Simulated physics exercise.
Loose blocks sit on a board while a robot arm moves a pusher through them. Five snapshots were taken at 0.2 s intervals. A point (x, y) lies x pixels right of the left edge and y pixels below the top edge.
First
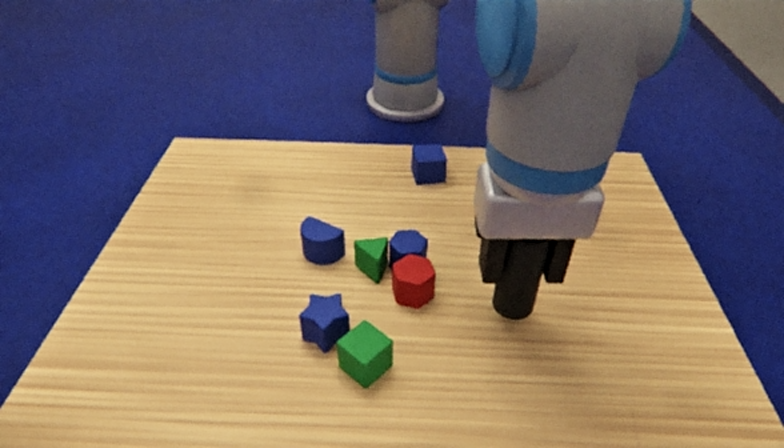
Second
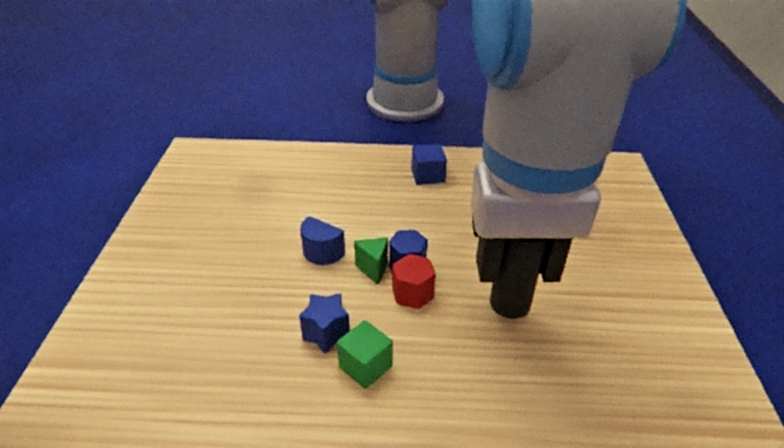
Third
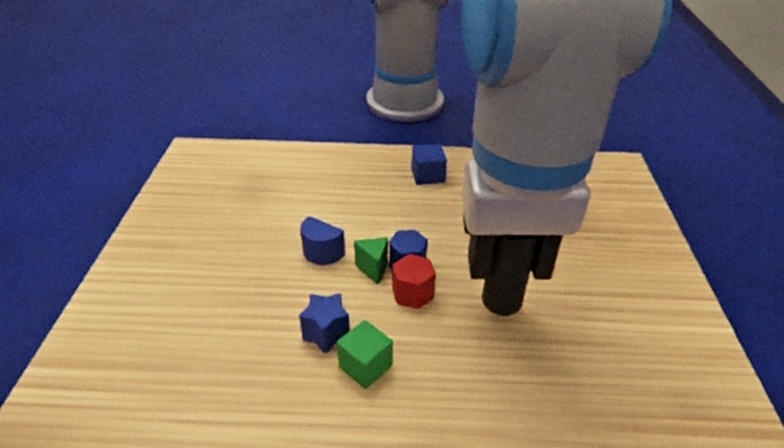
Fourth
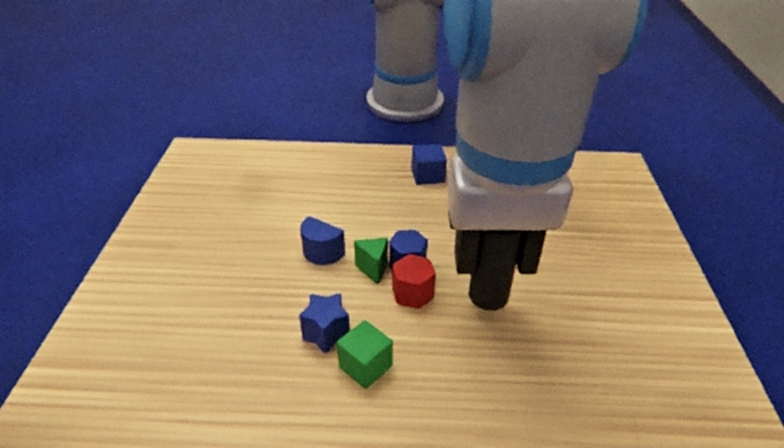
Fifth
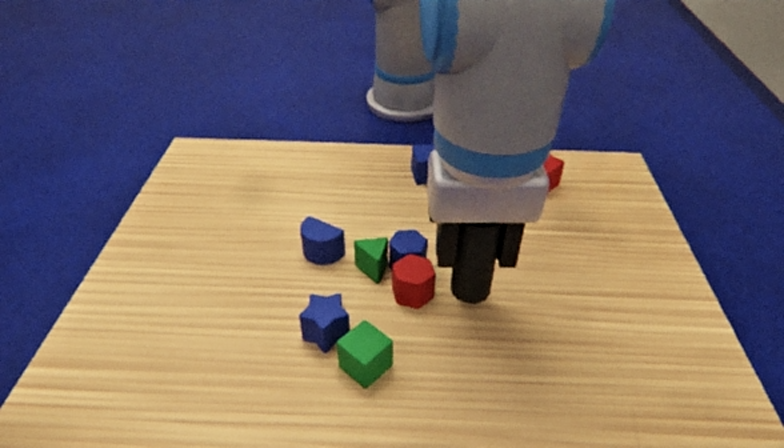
In this clip, a robot arm holding a dark pusher over a wooden board of blue, green and red blocks slides slowly left toward a red hexagonal block, uncovering another red block behind it, while the blocks stay still.
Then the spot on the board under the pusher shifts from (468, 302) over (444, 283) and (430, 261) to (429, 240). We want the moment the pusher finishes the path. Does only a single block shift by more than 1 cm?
Yes - that is the case.
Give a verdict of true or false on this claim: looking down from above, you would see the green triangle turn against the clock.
It is true.
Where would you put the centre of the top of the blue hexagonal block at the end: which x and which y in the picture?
So, by the moment the path ends, you'll find the top centre of the blue hexagonal block at (395, 229).
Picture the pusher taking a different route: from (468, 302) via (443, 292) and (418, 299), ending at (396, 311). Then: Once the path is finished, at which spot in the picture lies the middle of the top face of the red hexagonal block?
Its top centre lands on (359, 275).
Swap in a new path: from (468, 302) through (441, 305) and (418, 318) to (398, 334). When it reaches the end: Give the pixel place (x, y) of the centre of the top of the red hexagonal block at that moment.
About (391, 270).
The first path, step by step. Halfway along, pusher (436, 260); blue hexagonal block (403, 237); red hexagonal block (408, 267), turned 15° anticlockwise.
At the end, pusher (429, 228); green triangle (368, 243), turned 30° anticlockwise; blue hexagonal block (395, 229), turned 25° anticlockwise; red hexagonal block (408, 267), turned 15° anticlockwise.
